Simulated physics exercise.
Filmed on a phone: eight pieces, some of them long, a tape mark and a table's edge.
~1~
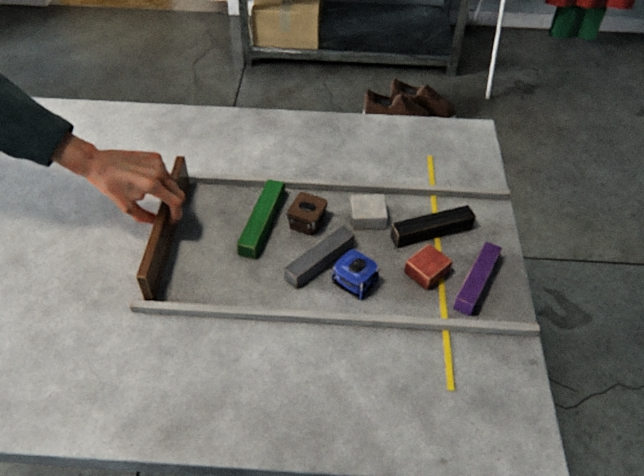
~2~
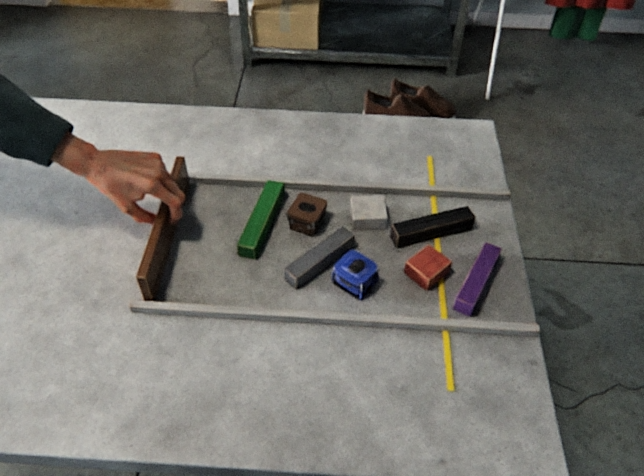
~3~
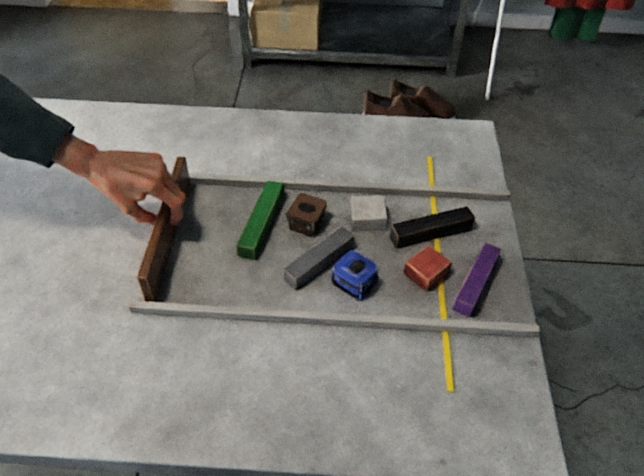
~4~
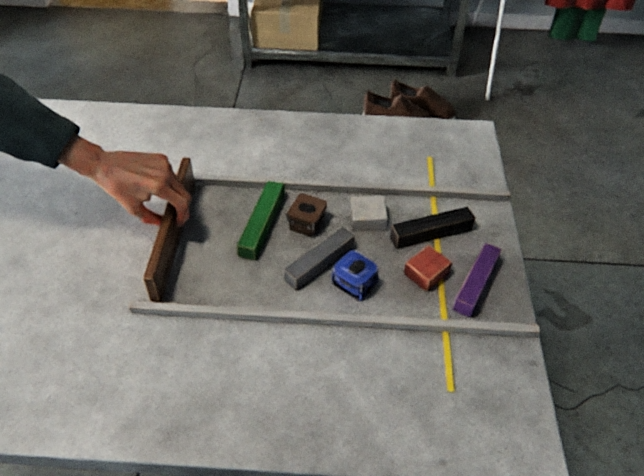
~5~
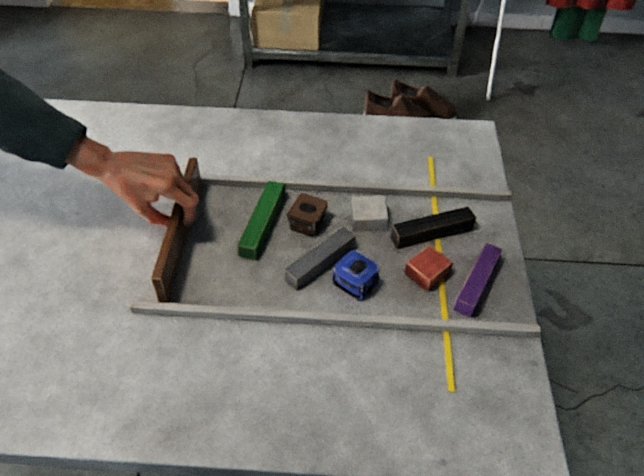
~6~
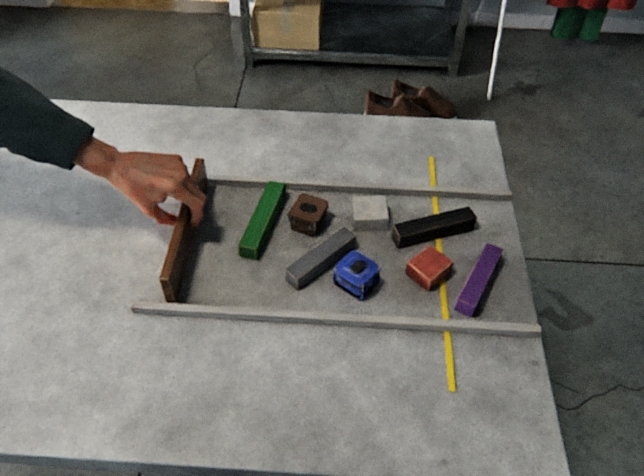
In the video, a hand holds a brown board upright at the left of a railed channel on a grey table and slides it slightly right toward eight scattered blocks and bars, which stay still around a yellow tape line.
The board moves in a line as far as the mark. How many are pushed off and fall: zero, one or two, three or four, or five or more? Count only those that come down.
Here the number that fall off is zero.
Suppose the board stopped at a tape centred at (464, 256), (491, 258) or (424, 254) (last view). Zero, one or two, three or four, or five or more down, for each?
The falls would be three to four; more than four; none at all.
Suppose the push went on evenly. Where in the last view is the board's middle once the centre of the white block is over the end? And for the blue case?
At (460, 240) for the white block; at (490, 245) for the blue case.
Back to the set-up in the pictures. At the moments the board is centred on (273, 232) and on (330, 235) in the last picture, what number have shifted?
By then 2, and 5.
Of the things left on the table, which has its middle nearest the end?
It is the black stick.
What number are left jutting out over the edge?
That would be 3.
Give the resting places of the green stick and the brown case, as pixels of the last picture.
Near (448, 228) and (472, 222).
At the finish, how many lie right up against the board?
It touches 2.
Soon after, none off yet; purple bar at rest near (479, 278); black stick at rest near (434, 227); red block at rest near (429, 268).
After that, none off yet; purple bar at rest near (479, 278); black stick displaced a little near (454, 230); red block at rest near (429, 268).
In the end, the number that fall off is zero.
